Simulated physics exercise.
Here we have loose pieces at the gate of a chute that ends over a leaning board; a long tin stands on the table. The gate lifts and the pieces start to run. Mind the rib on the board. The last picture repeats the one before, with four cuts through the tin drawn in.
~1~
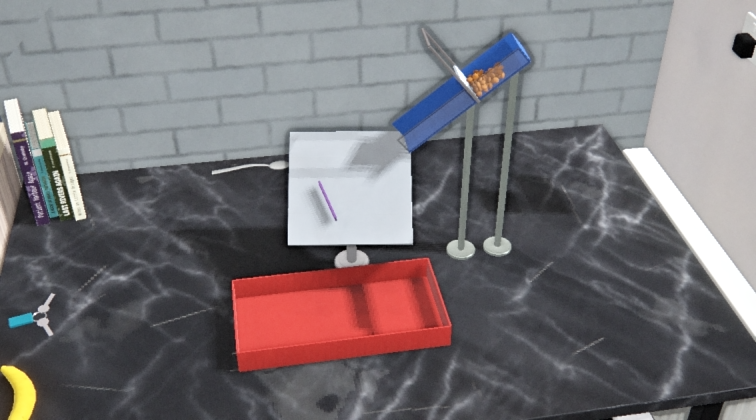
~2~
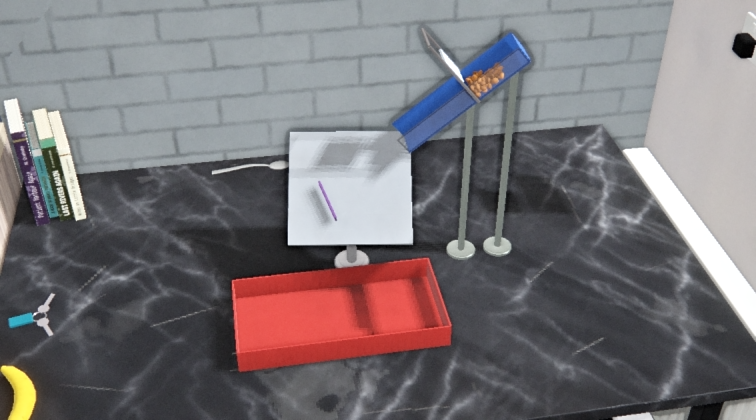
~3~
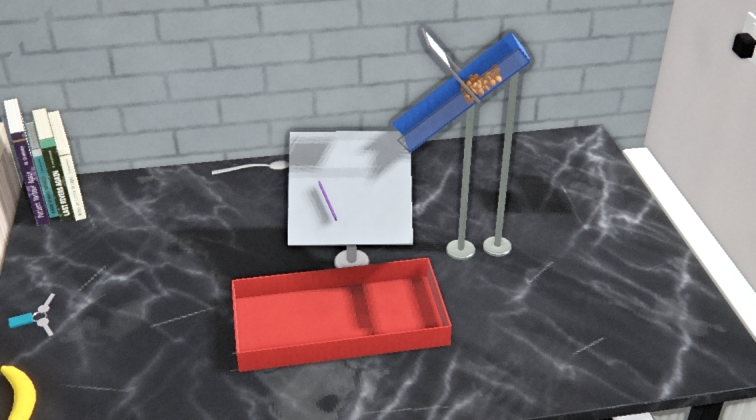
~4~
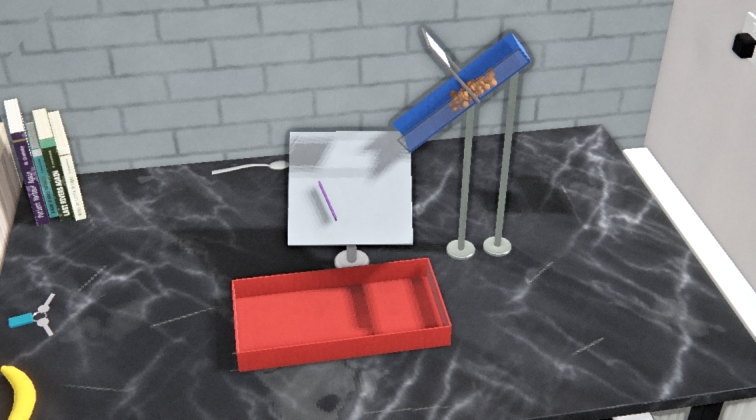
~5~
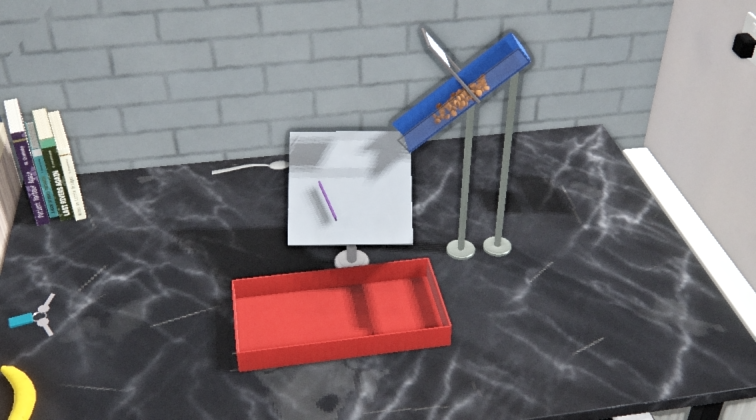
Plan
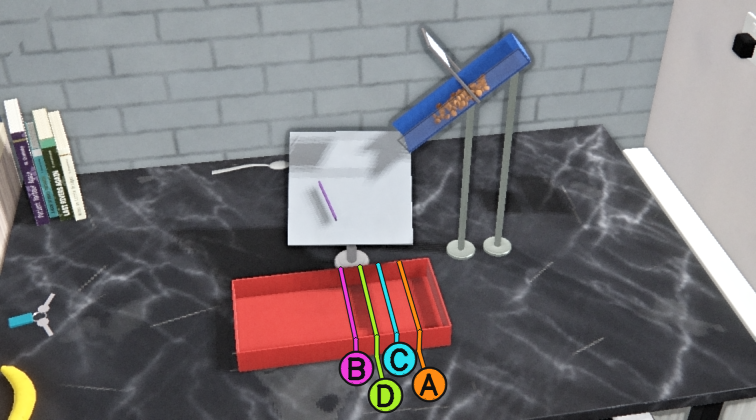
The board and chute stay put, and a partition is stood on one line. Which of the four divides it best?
Line B does it best.
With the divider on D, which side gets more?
More lands on the left.
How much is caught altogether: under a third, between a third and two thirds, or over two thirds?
Over two thirds.
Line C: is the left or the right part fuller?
More lands on the left.
On the marked copy, line A crosses the front rim at (419, 330); line B crosses the front rim at (355, 338); line C crosses the front rim at (396, 333); line D crosses the front rim at (376, 335).
For line A, of what is caught, all on the left of the divider, none on the right.
For line B, of what is caught, about half on the left of the divider, about half on the right.
For line C, of what is caught, nearly all on the left of the divider, a stray few on the right.
For line D, of what is caught, most on the left of the divider, a small part on the right.
